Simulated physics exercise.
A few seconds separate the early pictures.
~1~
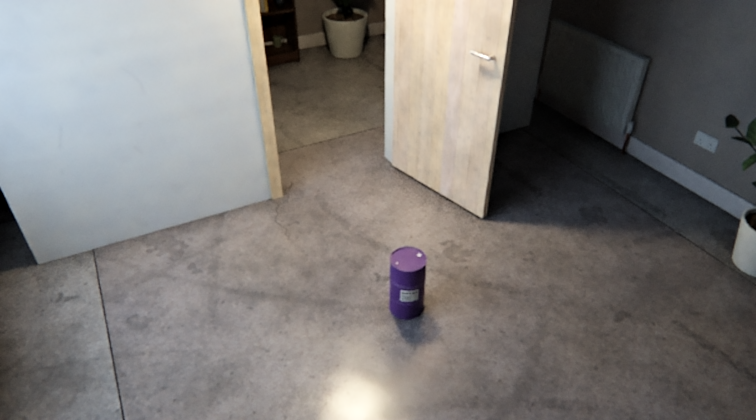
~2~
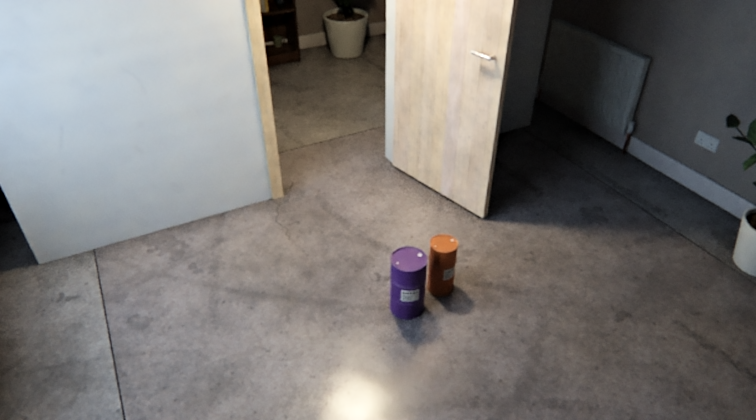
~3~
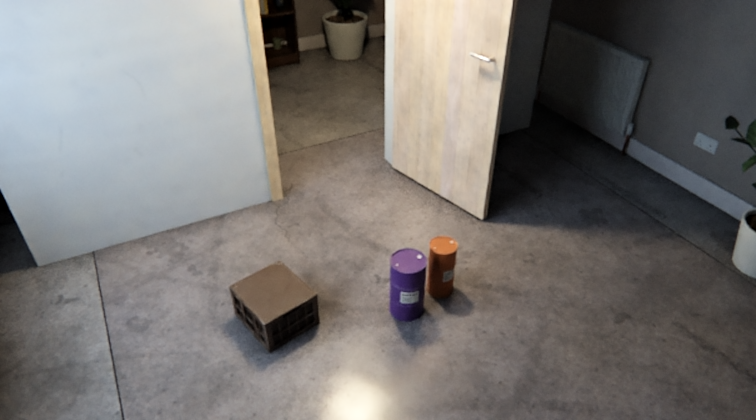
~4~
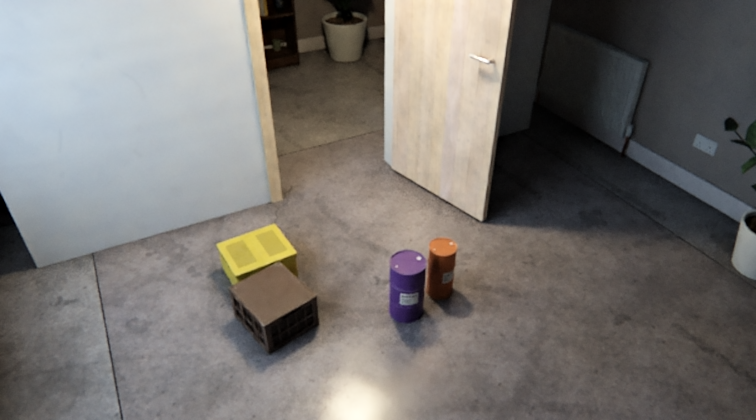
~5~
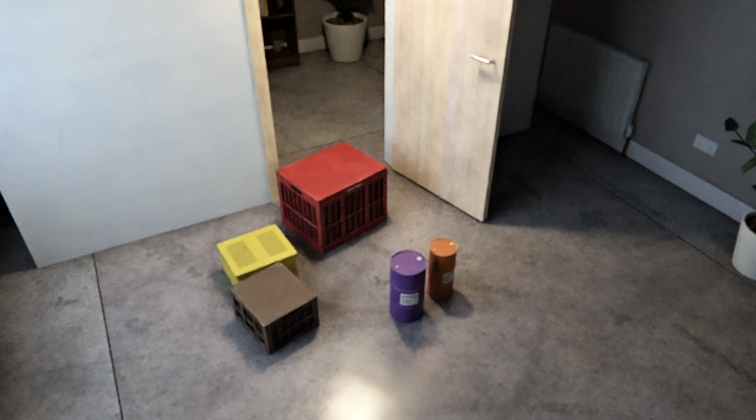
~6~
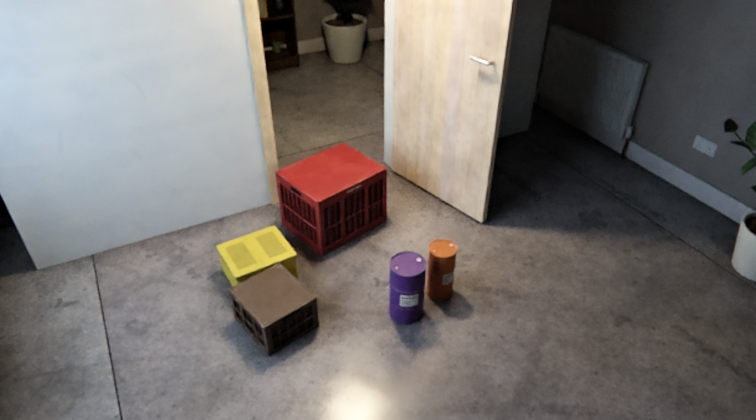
A purple canister is joined by an orange canister, brown crate, yellow tote and red chest.
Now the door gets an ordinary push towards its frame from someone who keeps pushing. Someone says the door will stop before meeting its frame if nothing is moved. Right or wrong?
Right.
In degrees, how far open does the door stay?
Open angle: About 30°.
Then, 0.60 s on from there, open by 85°.
Then, 1.00 s on from there, open by 55°; red chest shifted a little near (327, 197).
Then, 1.20 s on from there, open by 46°; red chest shifted a little near (312, 197).
Then, 1.50 s on from there, open by 33°; red chest shifted a little near (295, 195).
In the end, open by 30°; moved from the start, red chest; the other 4 unmoved. At the end, from the last picture's camera, red chest near (292, 194).
